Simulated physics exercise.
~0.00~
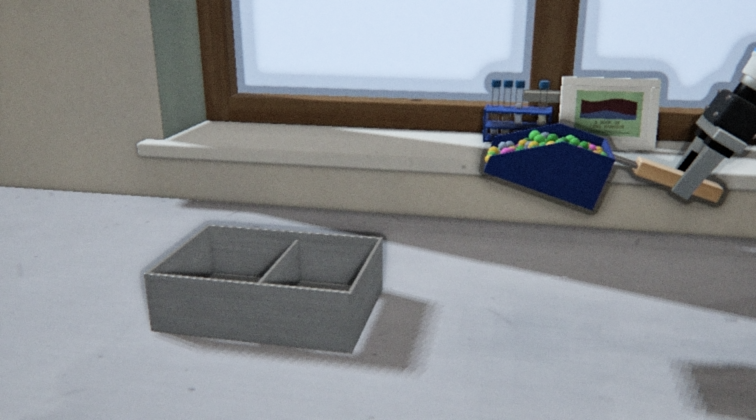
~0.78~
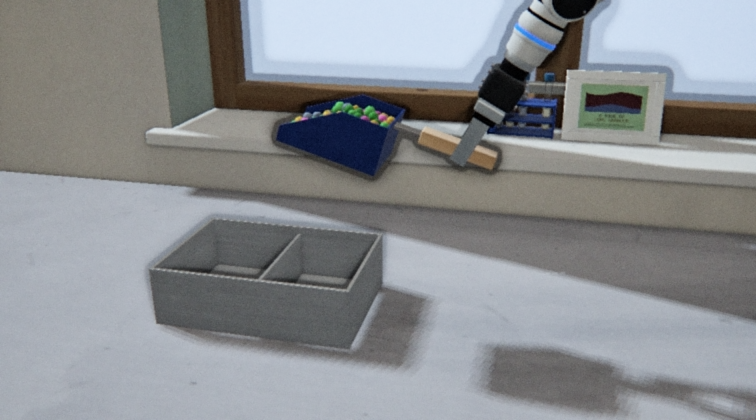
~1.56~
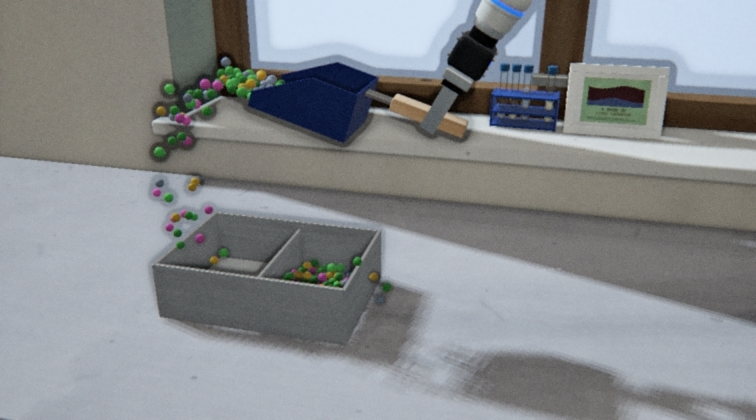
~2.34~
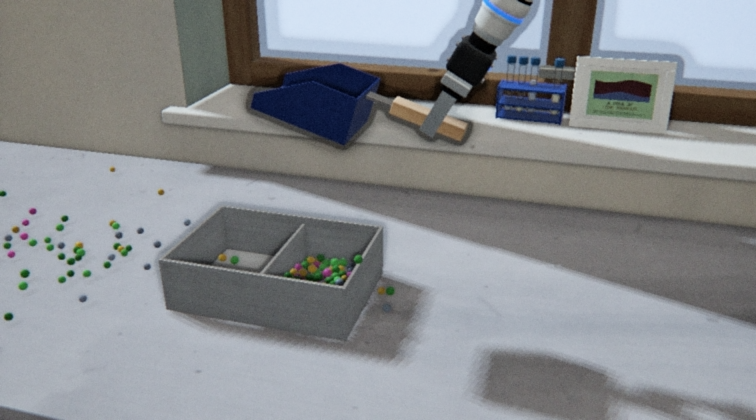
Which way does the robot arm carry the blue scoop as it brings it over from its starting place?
The arm carries the scoop to the left.
On a pale table by a window, a robot arm carried a blue scoop of colourful round sweets left above a grey divided box and tipped them out, most landing in the right part, many scattering on the table and a few in the left part.
